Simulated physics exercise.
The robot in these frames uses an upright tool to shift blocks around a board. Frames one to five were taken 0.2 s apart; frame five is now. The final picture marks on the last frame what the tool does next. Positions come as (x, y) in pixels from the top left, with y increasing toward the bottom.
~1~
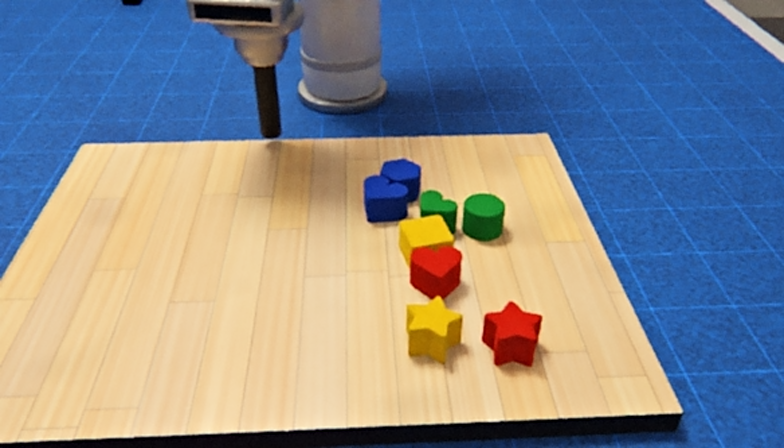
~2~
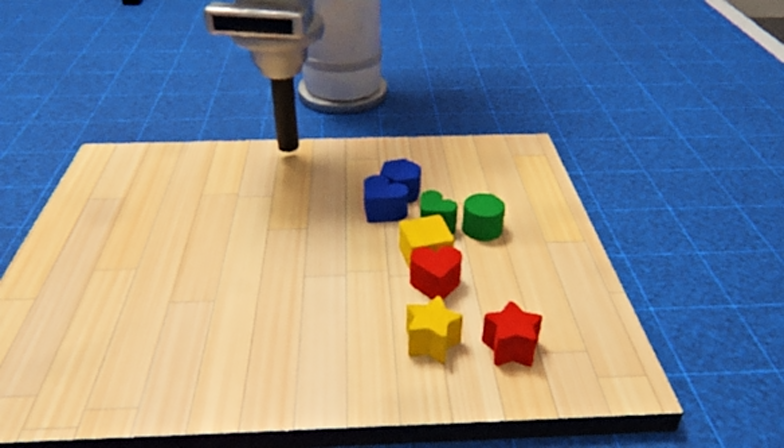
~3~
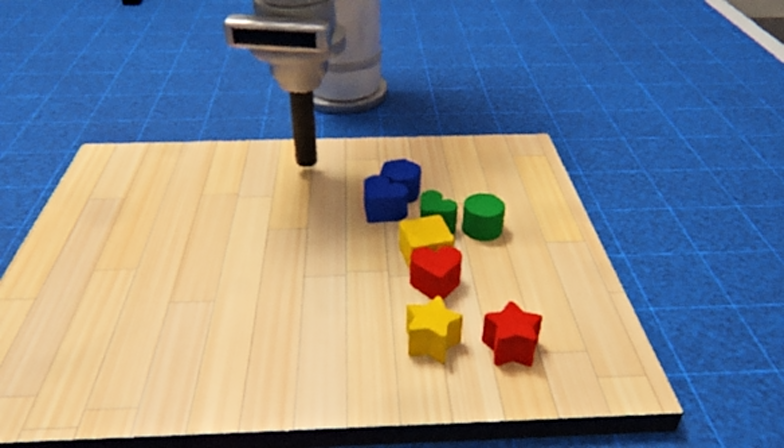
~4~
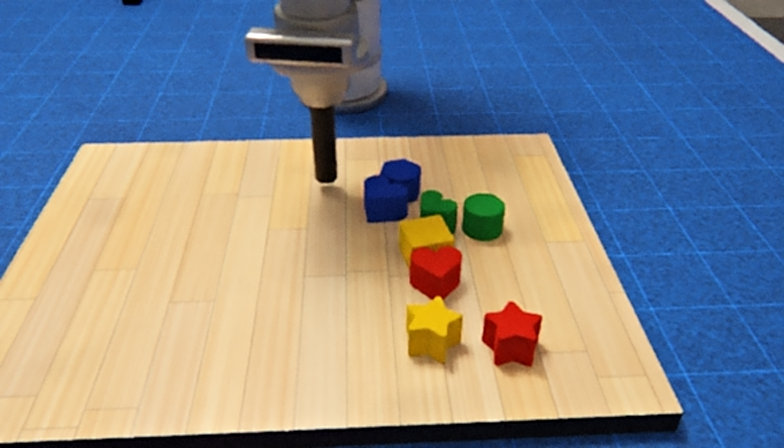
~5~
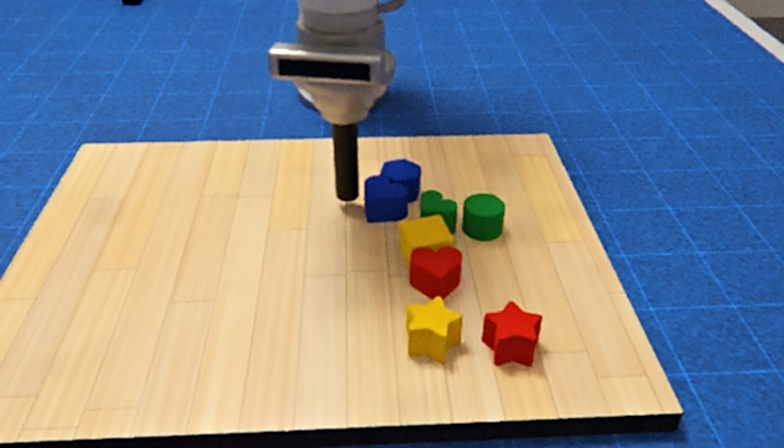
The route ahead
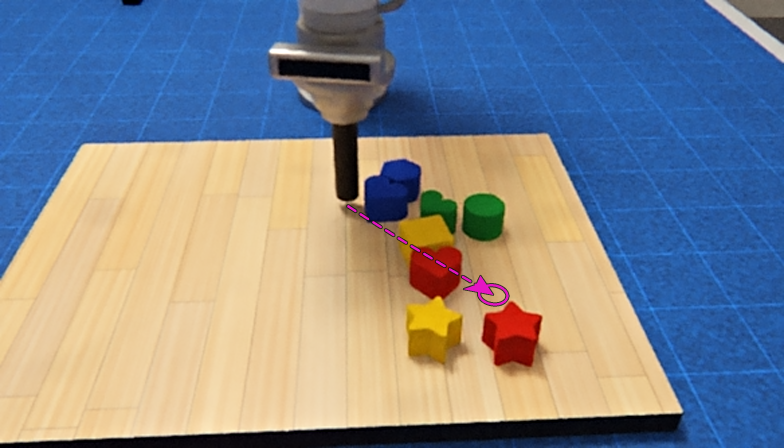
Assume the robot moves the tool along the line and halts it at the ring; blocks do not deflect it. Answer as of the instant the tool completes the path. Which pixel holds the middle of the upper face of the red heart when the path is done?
Final place: (488, 328).
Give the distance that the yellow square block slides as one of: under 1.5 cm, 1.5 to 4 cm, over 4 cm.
The largest band: Over 4 cm.
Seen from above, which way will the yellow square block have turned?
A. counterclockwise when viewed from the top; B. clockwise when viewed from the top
My pick is B.
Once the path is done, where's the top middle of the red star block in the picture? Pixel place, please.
The spot you're after is about (536, 344) in the image.
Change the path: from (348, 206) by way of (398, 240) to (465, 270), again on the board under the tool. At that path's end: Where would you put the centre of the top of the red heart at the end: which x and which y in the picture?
(475, 299)
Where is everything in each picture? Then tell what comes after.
The first frame shows tip of the tool at (272, 134), middles of tops, blue heart at (383, 187), yellow square block at (426, 230), green heart at (437, 201), red heart at (437, 259), red star block at (515, 321).
The second frame shows tool at (289, 148), nothing pushed.
The third frame shows tool at (307, 162), nothing pushed.
The fourth frame shows tool at (326, 178), nothing pushed.
The fifth frame shows tool at (348, 196), blue heart at (383, 187), yellow square block at (426, 230), green heart at (437, 201), red heart at (437, 259), red star block at (515, 321).
The line goes from (348, 206) directly to (493, 295).
The first path, step by step. One third of the way, tool at (392, 223); blue heart at (405, 190), turned 35° anticlockwise; green heart at (441, 201), turned 15° clockwise.
Two thirds of the way, tool at (441, 252); blue heart at (405, 190), turned 35° anticlockwise; yellow square block at (466, 260); green heart at (441, 201), turned 15° clockwise; red heart at (471, 289).
At the end, tool at (495, 283); blue heart at (405, 190), turned 35° anticlockwise; yellow square block at (505, 298), turned 35° clockwise; green heart at (441, 201), turned 15° clockwise; red heart at (488, 328), turned 25° clockwise; red star block at (536, 344), turned 20° anticlockwise.
